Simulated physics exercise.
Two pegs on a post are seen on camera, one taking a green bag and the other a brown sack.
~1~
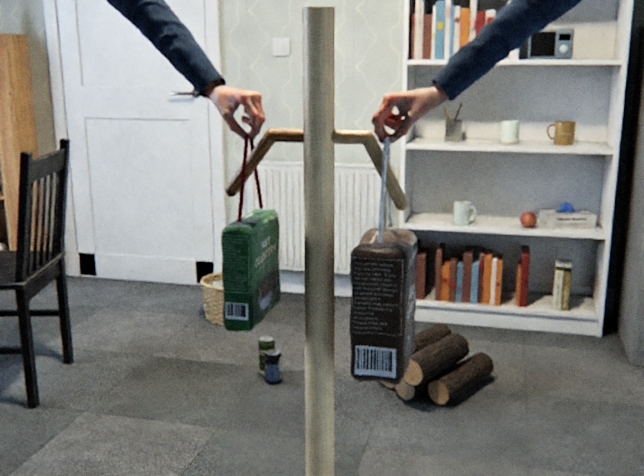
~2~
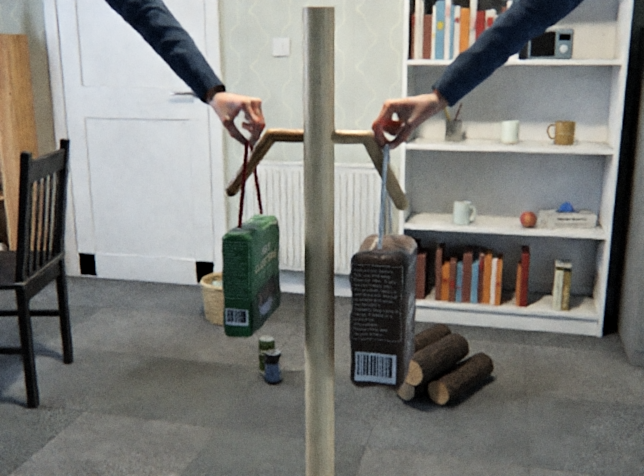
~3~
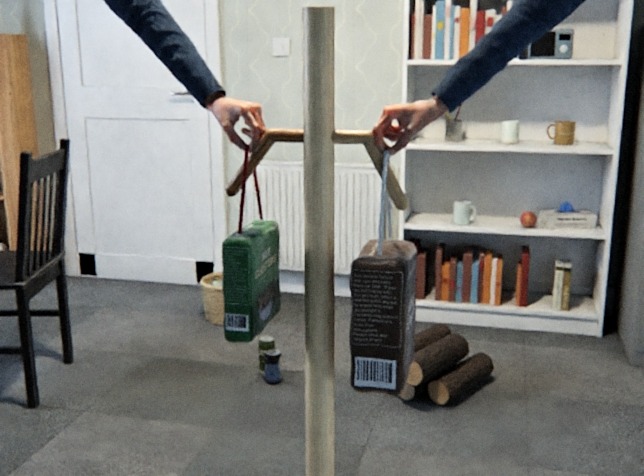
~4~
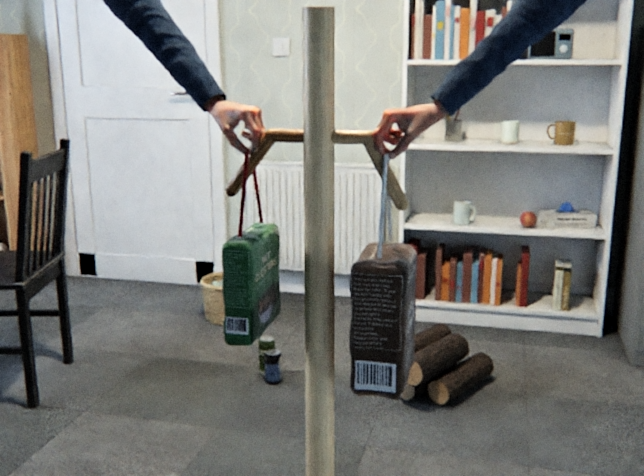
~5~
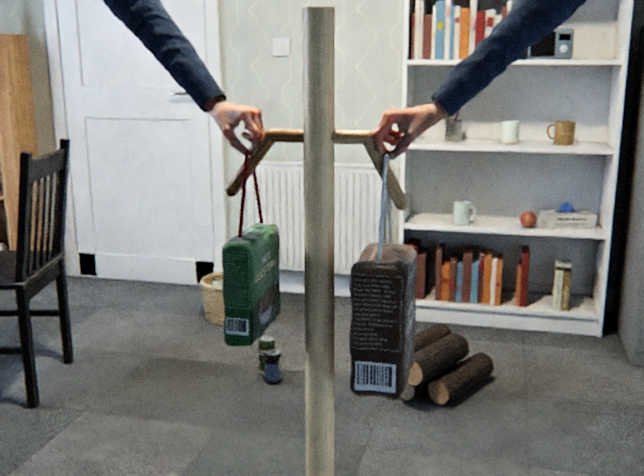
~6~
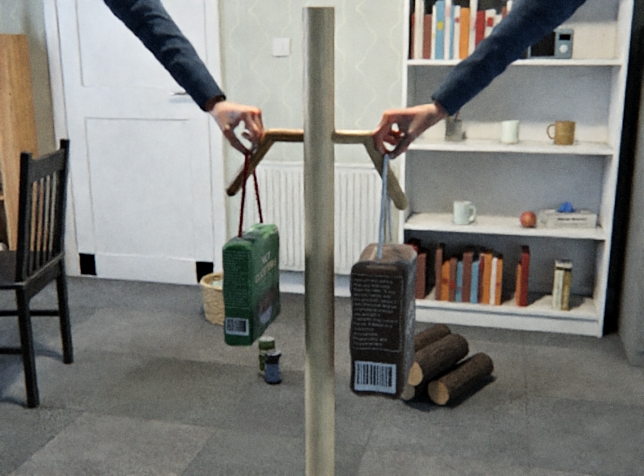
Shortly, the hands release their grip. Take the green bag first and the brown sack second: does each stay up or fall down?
Result: Once let go the green bag will no longer be on the peg; once let go the brown sack will no longer be on the peg.
Then, 0.32 s past the final frame, green bag falling near (252, 404); brown sack falling near (381, 457).
Then, 0.58 s past the final frame, green bag on the floor; brown sack on the floor.
When it is over, green bag on the floor; brown sack on the floor. The green bag comes down and the brown sack slips off its peg.
